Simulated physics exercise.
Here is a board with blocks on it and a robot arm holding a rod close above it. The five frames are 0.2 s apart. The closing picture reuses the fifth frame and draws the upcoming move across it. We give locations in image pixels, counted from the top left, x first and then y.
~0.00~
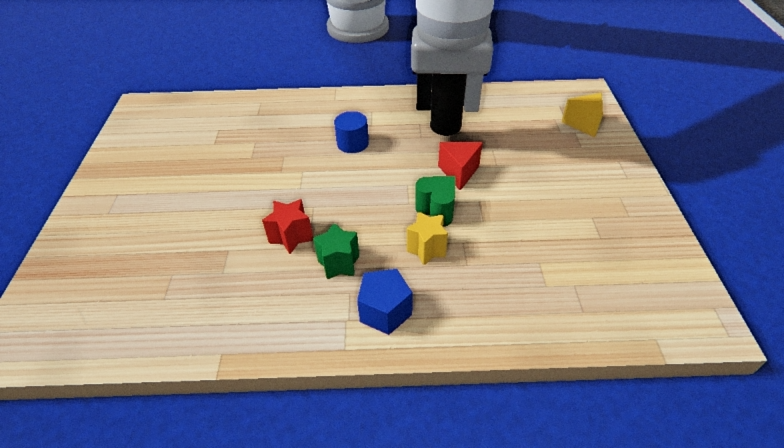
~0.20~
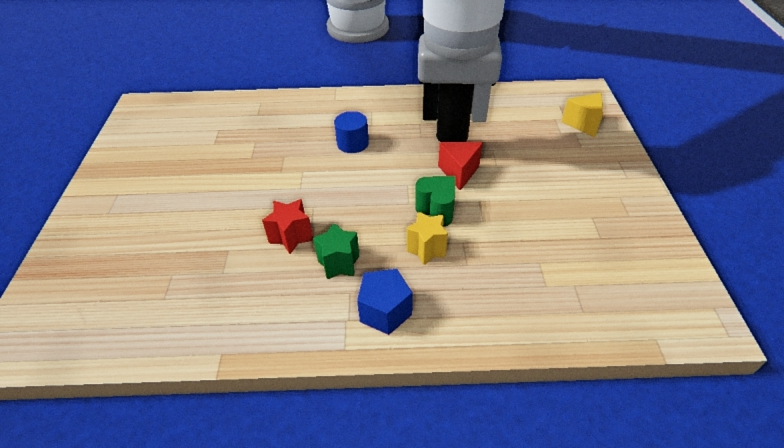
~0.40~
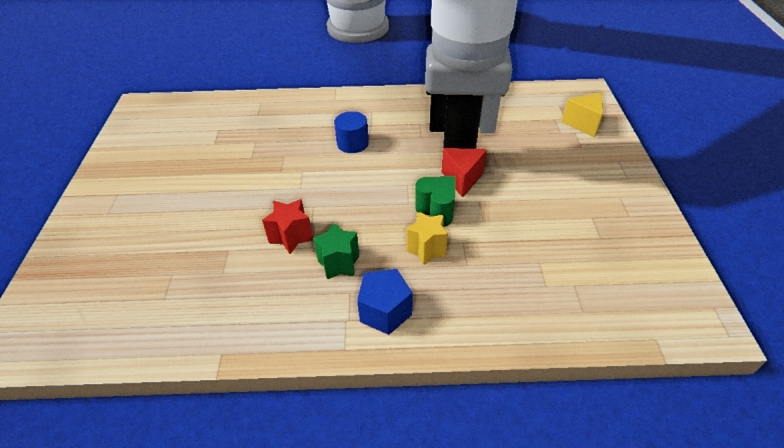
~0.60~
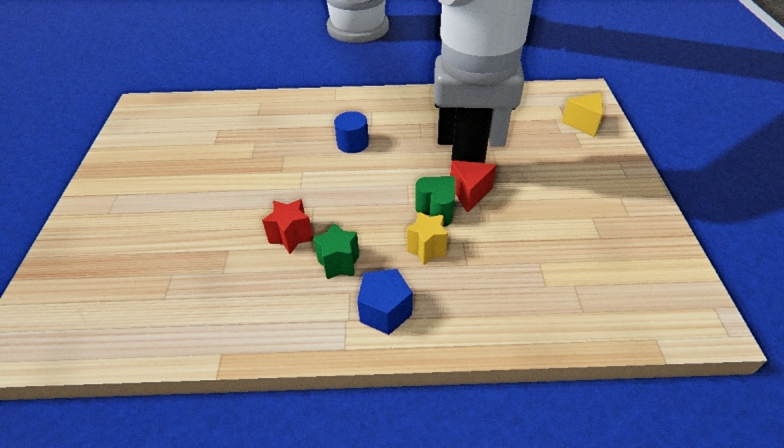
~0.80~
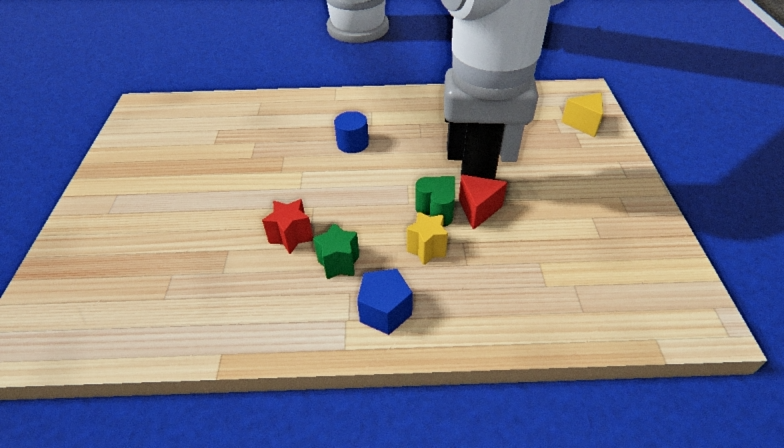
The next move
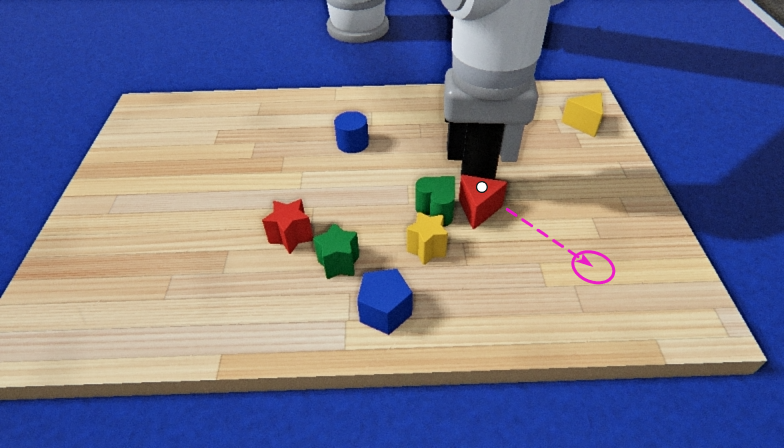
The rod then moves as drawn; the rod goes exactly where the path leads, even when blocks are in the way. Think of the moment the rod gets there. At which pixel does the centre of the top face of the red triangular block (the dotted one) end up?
It is going to be at (489, 201).
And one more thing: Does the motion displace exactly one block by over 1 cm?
I expect so.
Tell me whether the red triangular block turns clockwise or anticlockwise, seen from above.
That block twists clockwise.
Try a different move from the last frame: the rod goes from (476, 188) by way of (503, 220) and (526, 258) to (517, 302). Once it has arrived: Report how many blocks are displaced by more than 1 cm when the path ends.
My count: 1.
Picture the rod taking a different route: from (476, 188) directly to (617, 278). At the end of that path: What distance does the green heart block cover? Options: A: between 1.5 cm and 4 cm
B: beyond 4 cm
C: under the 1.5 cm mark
I'll go with C - under the 1.5 cm mark.
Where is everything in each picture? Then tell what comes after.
Rod's lower end at (446, 127); green heart block at (438, 187); red triangular block at (462, 150), in the first frame.
Rod at (452, 136); blocks still, in the second frame.
Rod at (460, 148); red triangular block at (465, 157), in the third frame.
Rod at (468, 160); red triangular block at (473, 171), in the fourth frame.
Rod at (478, 175); green heart block at (438, 187); red triangular block at (482, 187), in the fifth frame.
Drawn move, from (476, 188) directly to (593, 267); the dot is on the red triangular block.
The first path, step by step. One third of the way, rod at (514, 199); red triangular block at (489, 201), turned 30° clockwise.
Two thirds of the way, rod at (555, 225); red triangular block at (489, 201), turned 30° clockwise.
At the end, rod at (599, 254); green heart block still; red triangular block at (489, 201), turned 30° clockwise.
